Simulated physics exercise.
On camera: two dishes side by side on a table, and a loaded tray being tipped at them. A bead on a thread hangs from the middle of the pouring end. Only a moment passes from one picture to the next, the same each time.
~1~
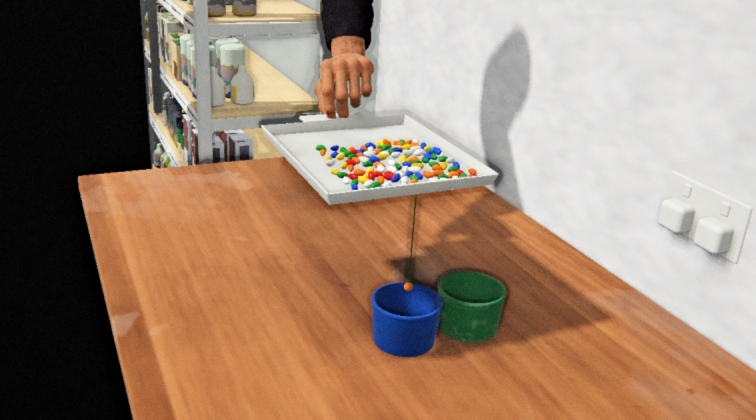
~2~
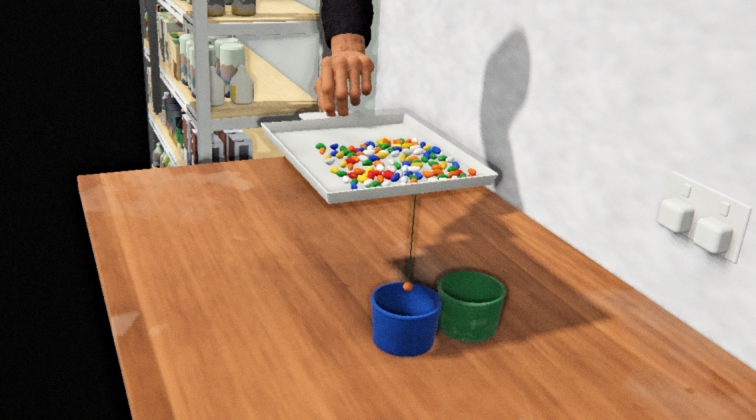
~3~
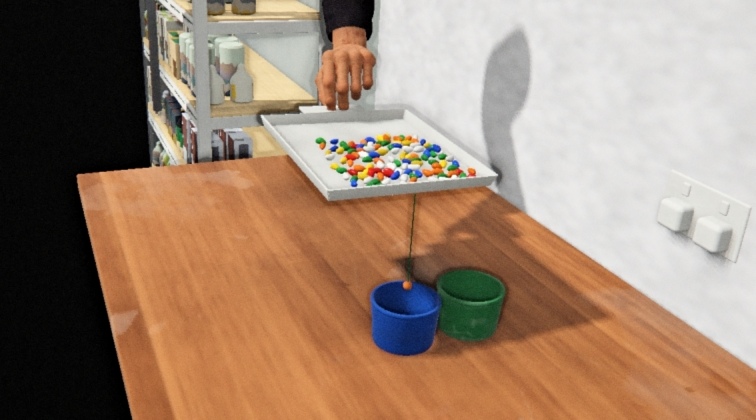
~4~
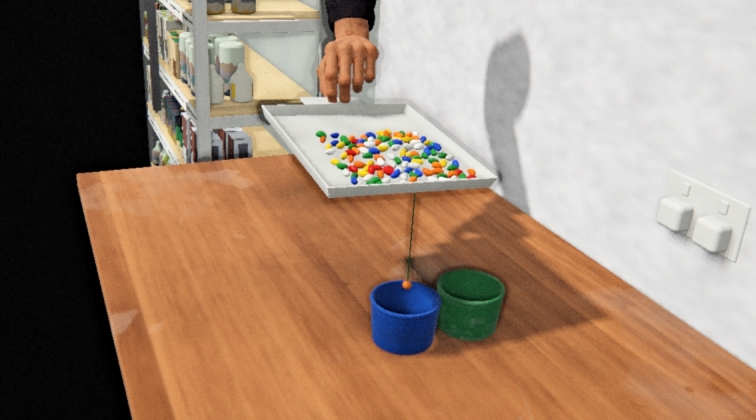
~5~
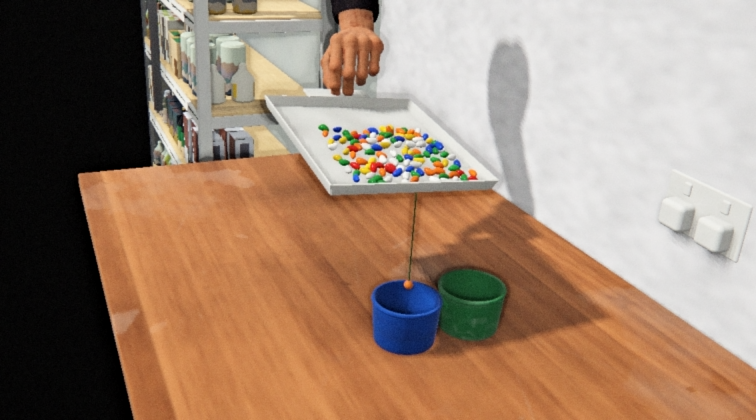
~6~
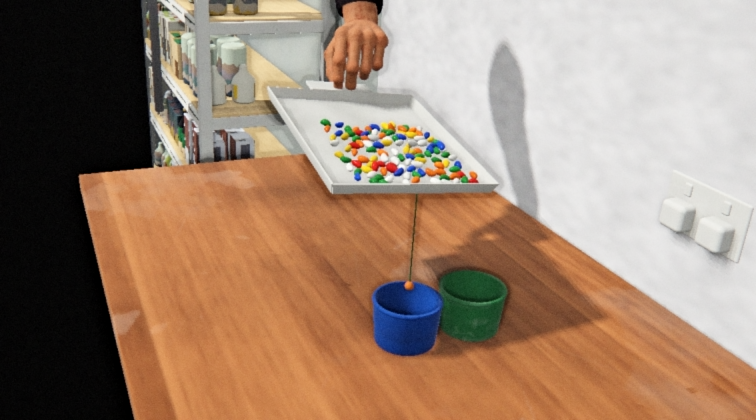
On a wooden table beside a white wall, a blue dish and a green dish sit side by side beneath a white tray of colourful jelly beans. A hand at the tray's far edge starts with it nearly level, then gradually tilts it slightly toward the near right corner, while a bead hangs on a thread.
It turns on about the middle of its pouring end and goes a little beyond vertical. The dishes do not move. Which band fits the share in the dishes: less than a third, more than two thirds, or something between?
The two hold more than two thirds of the load.
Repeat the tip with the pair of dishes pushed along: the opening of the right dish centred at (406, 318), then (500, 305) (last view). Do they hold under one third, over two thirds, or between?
At the first place below one third, at the second under a third.
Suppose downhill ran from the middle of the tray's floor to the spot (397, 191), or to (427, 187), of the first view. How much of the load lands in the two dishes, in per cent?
The first gives 0 %, the second 30 %.
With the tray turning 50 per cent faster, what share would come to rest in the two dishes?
Near 60 %.
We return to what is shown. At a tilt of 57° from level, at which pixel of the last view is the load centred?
At about (438, 155).
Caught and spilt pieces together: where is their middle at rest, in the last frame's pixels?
Close to (468, 318).
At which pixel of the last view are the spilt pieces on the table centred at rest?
Near (478, 364).
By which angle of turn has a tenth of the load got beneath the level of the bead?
At some 100 degrees.
Shortly afterwards, tray tipped steeply; the whole lot on the tray.
Next, tray tipped right over; all but a few on the tray; a little in the air.
Some moments later, tray tipped past a quarter turn; the bulk in the right dish; near a quarter outside both.
In the end, tray tipped past a quarter turn; none at all in the left dish; the bulk in the right dish; near a quarter outside both.
